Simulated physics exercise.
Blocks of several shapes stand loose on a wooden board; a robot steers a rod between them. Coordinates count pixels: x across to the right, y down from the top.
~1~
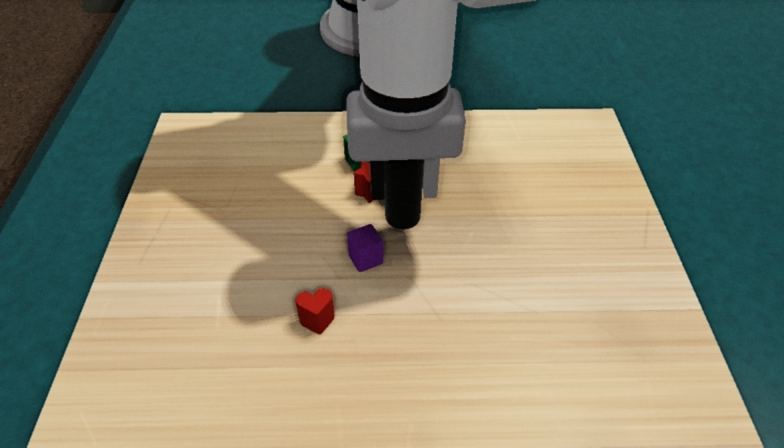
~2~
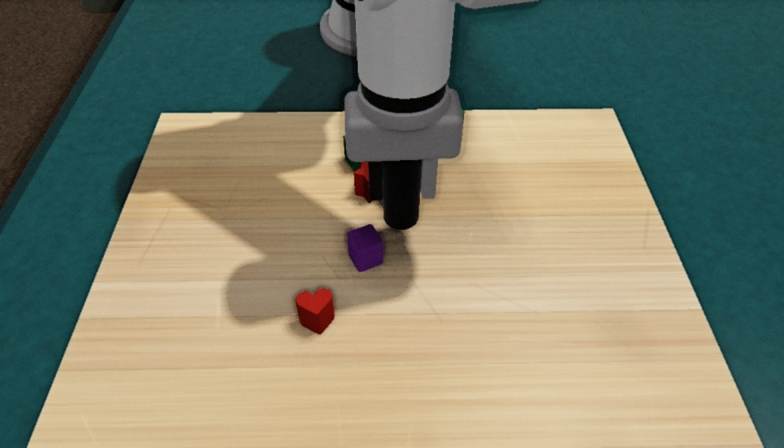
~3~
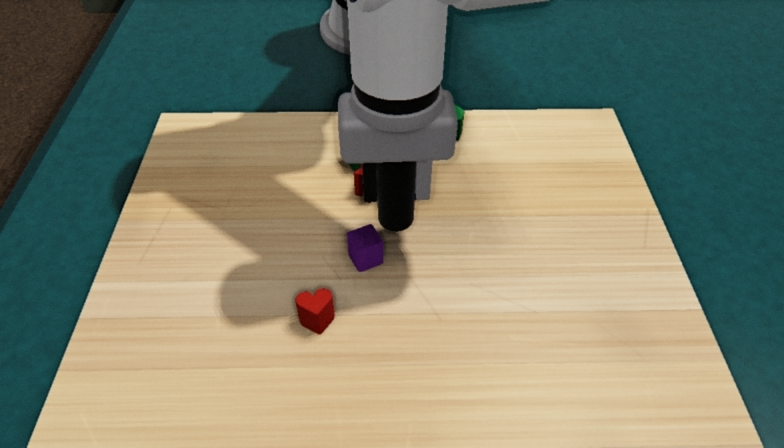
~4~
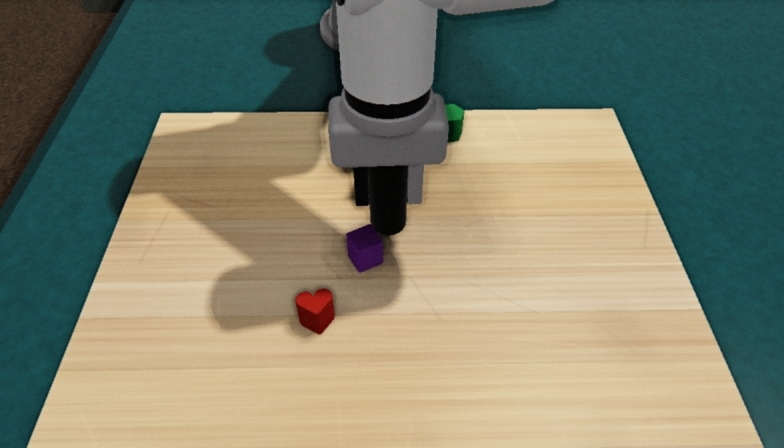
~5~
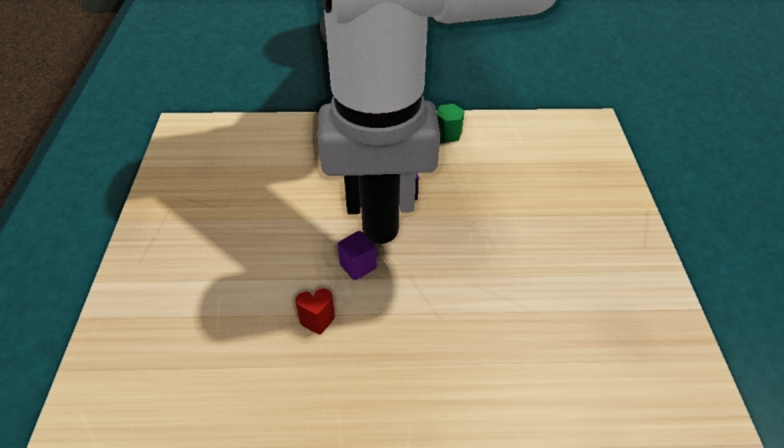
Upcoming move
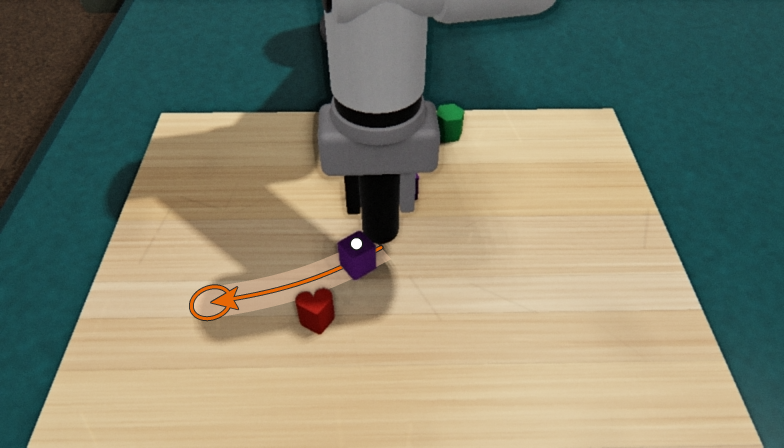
A robot arm easing its black rod slightly left over a wooden board, nudging a purple block toward a red heart block.
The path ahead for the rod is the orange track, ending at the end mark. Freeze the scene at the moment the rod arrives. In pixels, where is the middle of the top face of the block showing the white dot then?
The centre of its top will be at (281, 299).
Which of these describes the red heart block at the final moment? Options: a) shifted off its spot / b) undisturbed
a: Shifted off its spot.
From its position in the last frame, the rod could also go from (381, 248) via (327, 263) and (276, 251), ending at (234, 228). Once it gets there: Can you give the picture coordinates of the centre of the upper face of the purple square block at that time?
It should be at about (319, 268).
The drawn path runs from (381, 248) via (303, 282), ending at (211, 302); the dot is on the purple square block.
The first path, step by step. One third of the way, rod (328, 256); purple square block (312, 276), turned 45° anticlockwise.
Two thirds of the way, rod (269, 275); red heart block (311, 310), turned 25° anticlockwise; purple square block (281, 299), turned 120° anticlockwise.
At the end, rod (205, 287); red heart block (311, 310), turned 25° anticlockwise; purple square block (281, 299), turned 120° anticlockwise; purple heart block not moved.
